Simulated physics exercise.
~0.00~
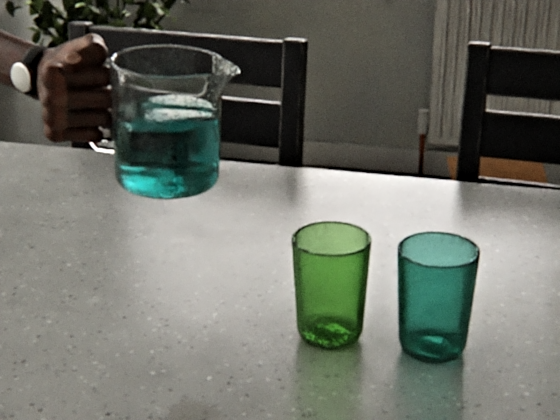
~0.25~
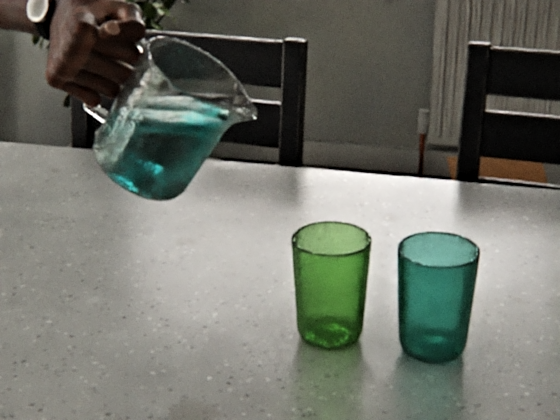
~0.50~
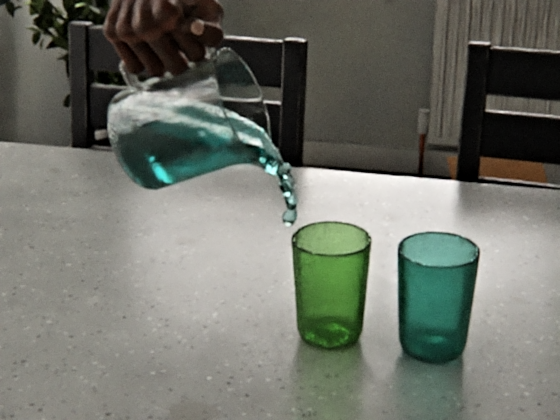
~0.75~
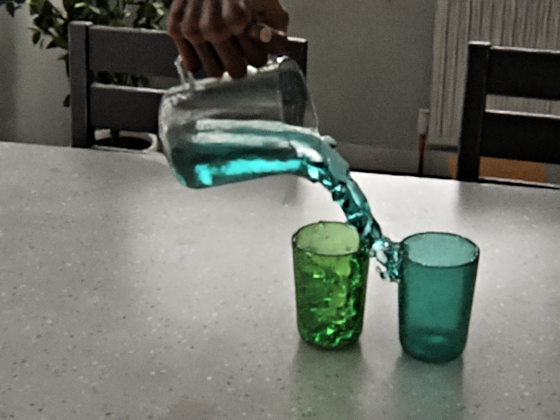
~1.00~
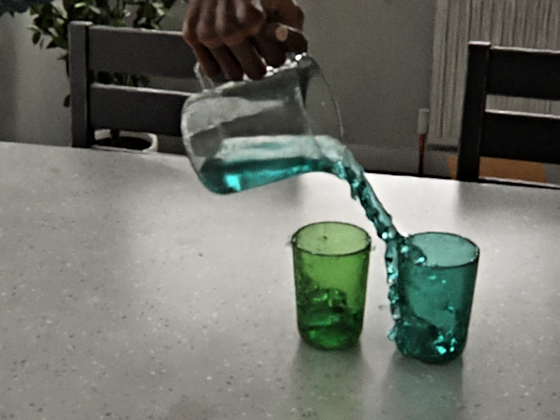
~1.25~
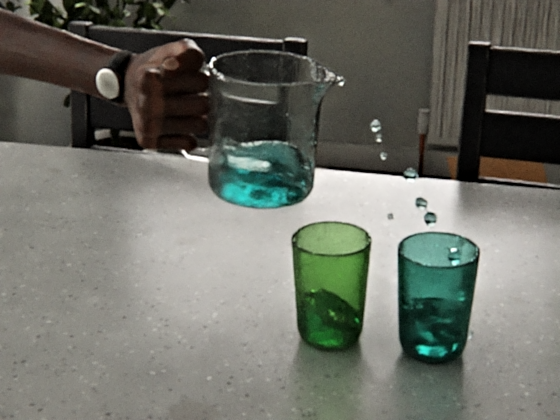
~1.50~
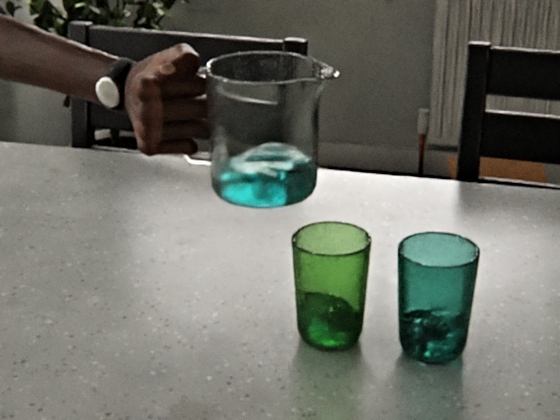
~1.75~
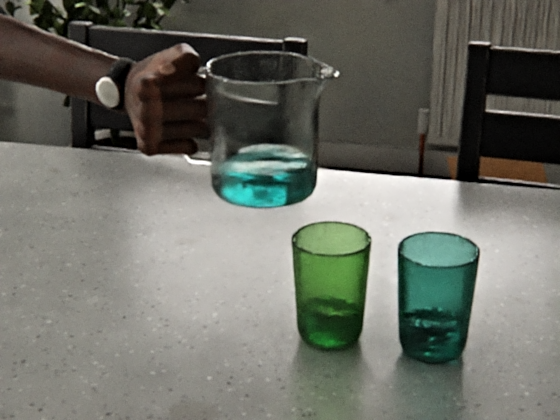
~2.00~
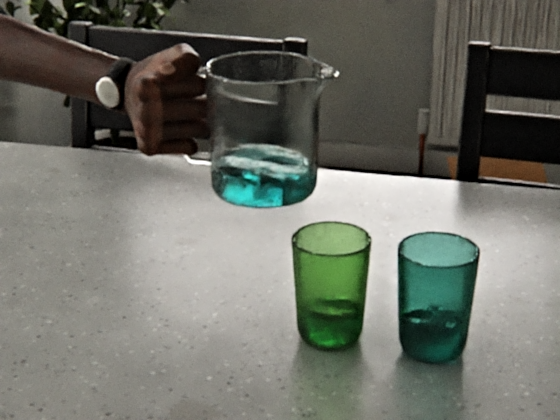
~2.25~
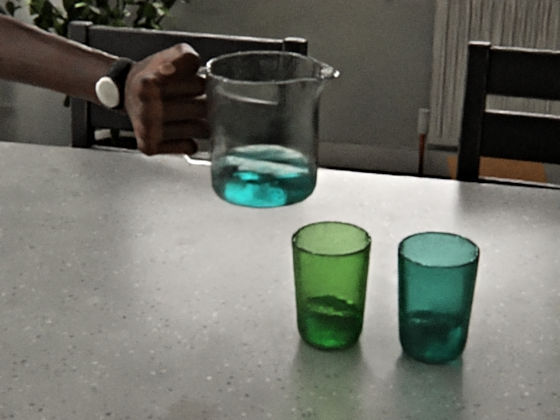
A hand tilting a glass pitcher of blue liquid over green and teal tumblers, moving right, then levelling it, both tumblers partly filled.
